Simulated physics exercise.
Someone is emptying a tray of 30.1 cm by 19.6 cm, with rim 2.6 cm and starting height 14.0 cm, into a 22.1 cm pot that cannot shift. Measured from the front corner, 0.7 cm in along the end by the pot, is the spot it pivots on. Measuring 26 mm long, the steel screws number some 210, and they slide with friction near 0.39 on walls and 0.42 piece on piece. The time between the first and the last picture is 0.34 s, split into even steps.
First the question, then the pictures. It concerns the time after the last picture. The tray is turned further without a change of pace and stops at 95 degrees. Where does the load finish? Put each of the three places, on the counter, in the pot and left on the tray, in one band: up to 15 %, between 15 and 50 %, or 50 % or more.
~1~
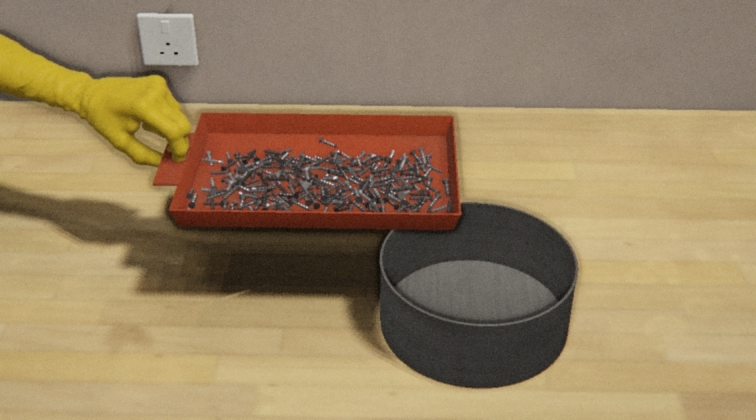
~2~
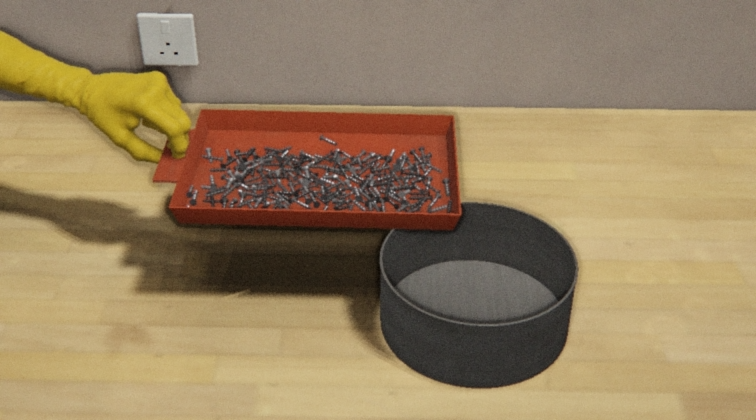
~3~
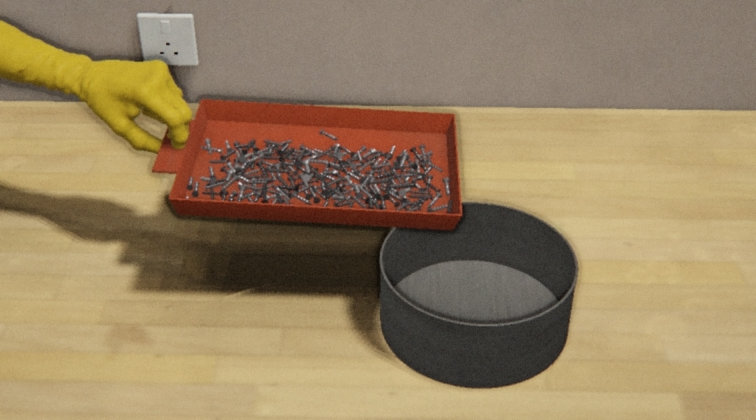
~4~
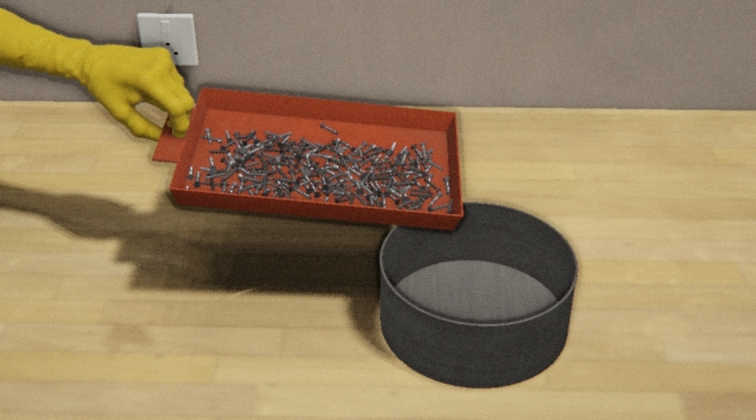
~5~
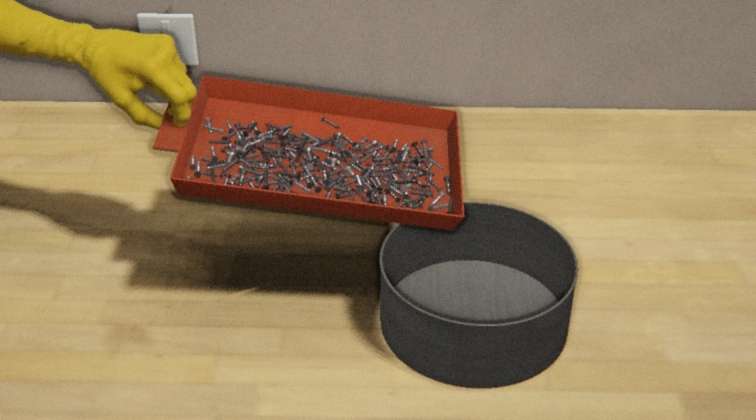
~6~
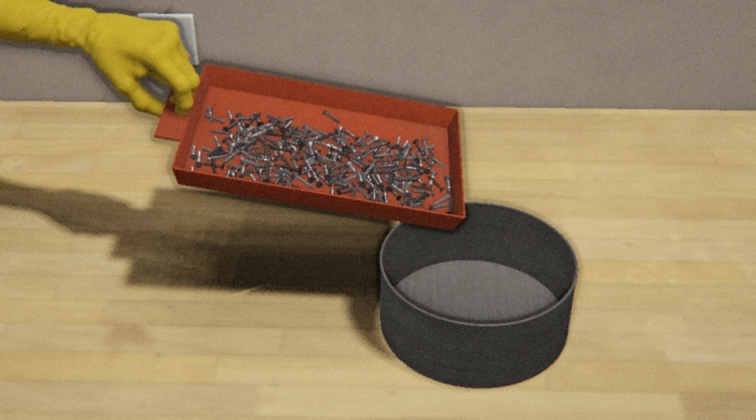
Counter: Up to 15 %; pot: 50 % or more; tray: Up to 15 %.
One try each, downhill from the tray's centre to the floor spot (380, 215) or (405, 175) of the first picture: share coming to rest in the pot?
First try: Around 100 percent; second try: Around 55 percent.
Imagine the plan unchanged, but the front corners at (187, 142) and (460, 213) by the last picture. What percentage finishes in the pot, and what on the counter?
The pot gets 90 and the counter 10.
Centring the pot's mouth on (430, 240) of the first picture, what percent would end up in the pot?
I'd expect near 90 per cent.
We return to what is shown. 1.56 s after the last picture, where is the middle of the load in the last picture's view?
Estimated load position: Around (482, 198).
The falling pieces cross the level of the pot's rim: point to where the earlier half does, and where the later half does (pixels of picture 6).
Earlier half at about (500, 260), later half at about (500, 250) in pixels.
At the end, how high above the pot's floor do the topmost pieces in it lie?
My guess is around 2.5 centimetres.
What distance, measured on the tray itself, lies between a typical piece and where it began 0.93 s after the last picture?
Displacement on the tray: About 11 cm.
Then, 0.93 s after the last picture, tilt 50 degrees; the tray holds 100 %, the pot 0 %.
Then, 1.56 s after the last picture, tilt 76 degrees; the tray holds 70 %, the pot 15 %.
Then, 2.23 s after the last picture, tilt 95 degrees; the tray holds 0 %, the pot 95 %.
In the end, counter 0 %, pot 100 %, tray 0 %.
